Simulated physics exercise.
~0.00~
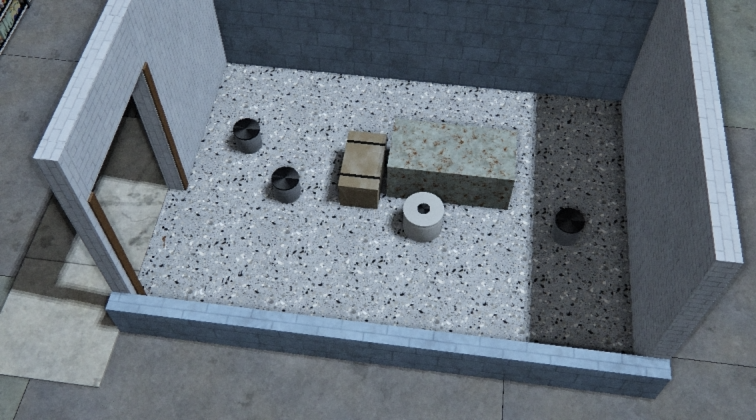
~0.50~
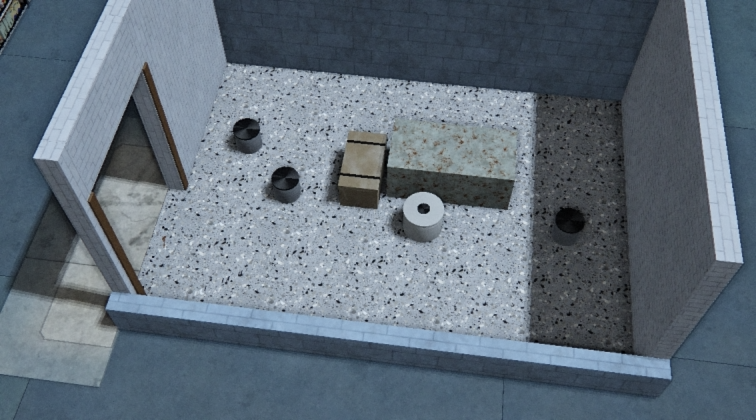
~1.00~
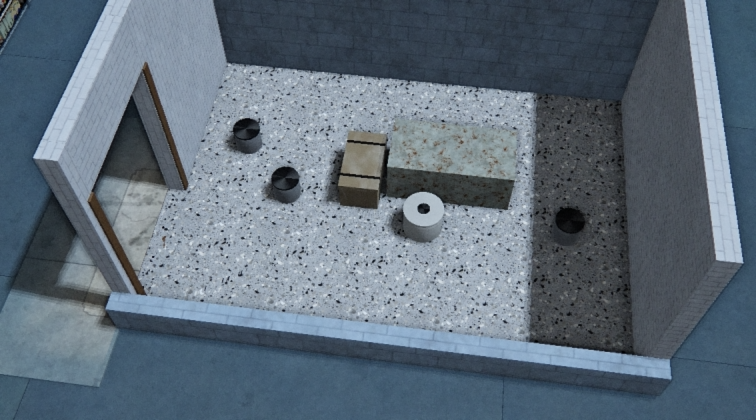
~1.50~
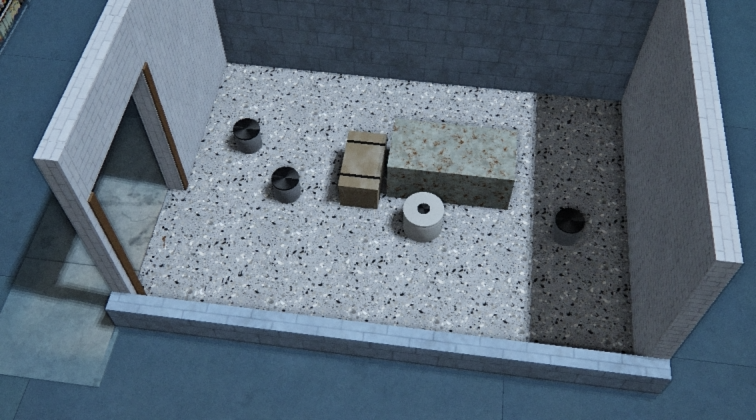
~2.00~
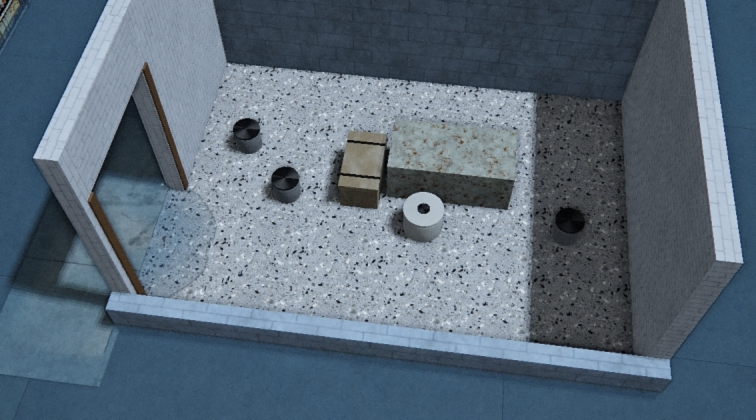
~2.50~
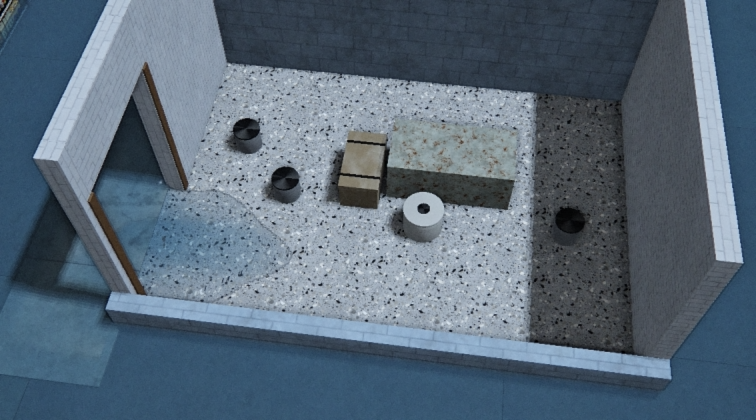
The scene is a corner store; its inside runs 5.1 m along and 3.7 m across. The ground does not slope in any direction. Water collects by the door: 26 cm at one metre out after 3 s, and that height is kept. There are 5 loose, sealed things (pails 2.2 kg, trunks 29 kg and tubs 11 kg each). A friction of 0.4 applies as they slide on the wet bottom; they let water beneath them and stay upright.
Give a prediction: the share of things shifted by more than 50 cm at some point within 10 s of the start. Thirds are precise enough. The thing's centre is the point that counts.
I'd put it at between one and two thirds.
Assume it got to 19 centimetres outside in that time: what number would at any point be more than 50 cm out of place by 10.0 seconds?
In that case the number is 3.
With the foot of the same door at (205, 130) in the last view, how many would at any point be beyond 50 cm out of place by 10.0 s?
Then the count would be 4.
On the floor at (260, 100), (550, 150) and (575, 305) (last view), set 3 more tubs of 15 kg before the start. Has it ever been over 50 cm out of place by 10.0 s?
Result, in listed order: Not exceeded / exceeded / exceeded.
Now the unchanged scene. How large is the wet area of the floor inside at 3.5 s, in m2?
I'd estimate close to 5.0 m2.
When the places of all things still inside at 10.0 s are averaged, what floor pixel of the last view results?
Near (379, 142).
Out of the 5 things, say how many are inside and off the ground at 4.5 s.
Tally: 0 of them.
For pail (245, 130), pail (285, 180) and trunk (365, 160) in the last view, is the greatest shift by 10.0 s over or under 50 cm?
In turn: Below the mark, above the mark, below the mark.
After 3.5 s 0 of 5 are over 50 cm from their spots; 0 afloat.
After 4.5 s 1 of 5 are over 50 cm from their spots; 0 afloat.
After 7.0 s 3 of 5 are over 50 cm from their spots; 2 afloat.
After 10.0 s 3 of 5 are over 50 cm from their spots, and 3 have been at some point; 5 afloat.
